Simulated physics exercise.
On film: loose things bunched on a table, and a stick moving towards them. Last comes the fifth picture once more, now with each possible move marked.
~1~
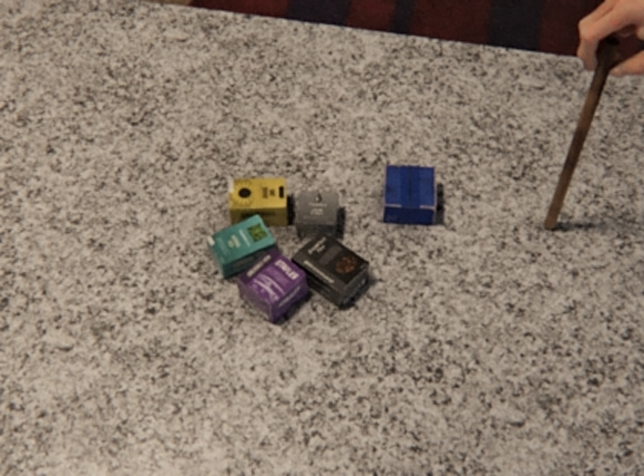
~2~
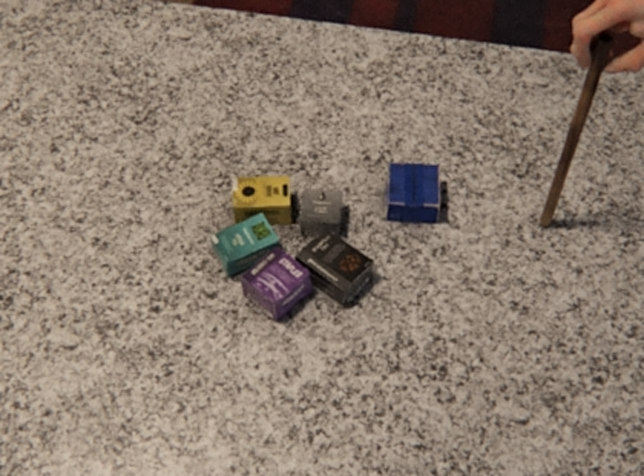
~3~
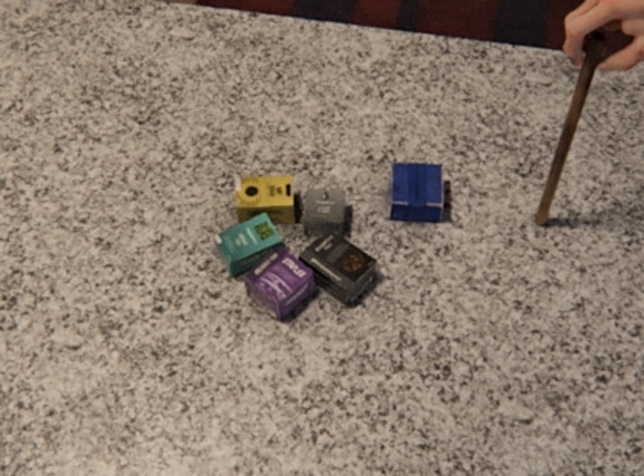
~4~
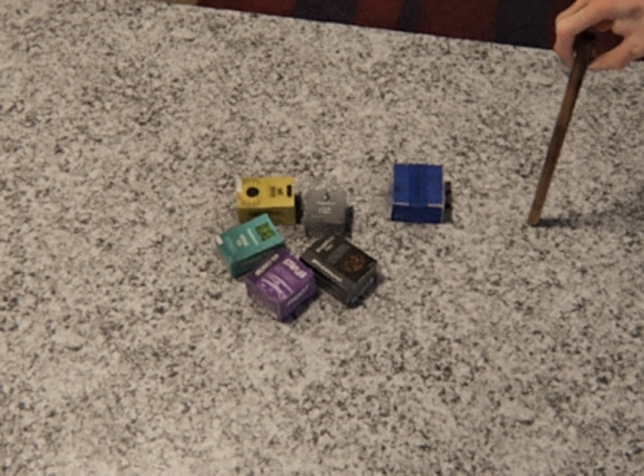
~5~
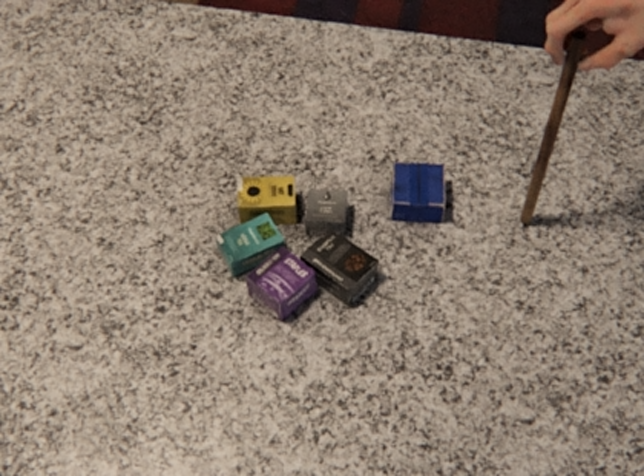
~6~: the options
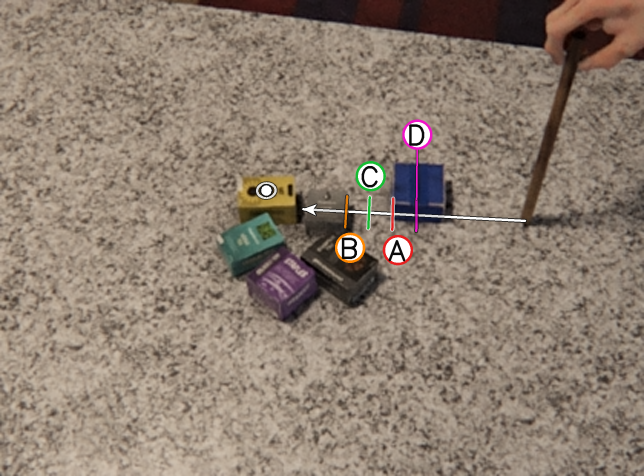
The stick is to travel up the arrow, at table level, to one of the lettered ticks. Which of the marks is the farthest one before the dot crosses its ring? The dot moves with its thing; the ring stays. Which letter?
The farthest safe stop is B.
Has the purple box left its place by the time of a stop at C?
No.
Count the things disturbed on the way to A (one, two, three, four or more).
One.
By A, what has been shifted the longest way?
The blue box has gone farthest.
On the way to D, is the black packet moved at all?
No.
On the marked copy, A at (393, 214); B at (346, 212); C at (369, 213); D at (417, 215); the arrow from (525, 221) to (303, 210); the white dot at (266, 190).
With B. Early on, foot of the stick (460, 219).
Further on, foot of the stick (396, 215); blue box (383, 180).
At the end, foot of the stick (346, 213); blue box (369, 176); grey packet (322, 213); the dot is still in its ring.
As for the rest, A keeps the dot in but is short; C keeps the dot in but is short; D keeps the dot in but is short.
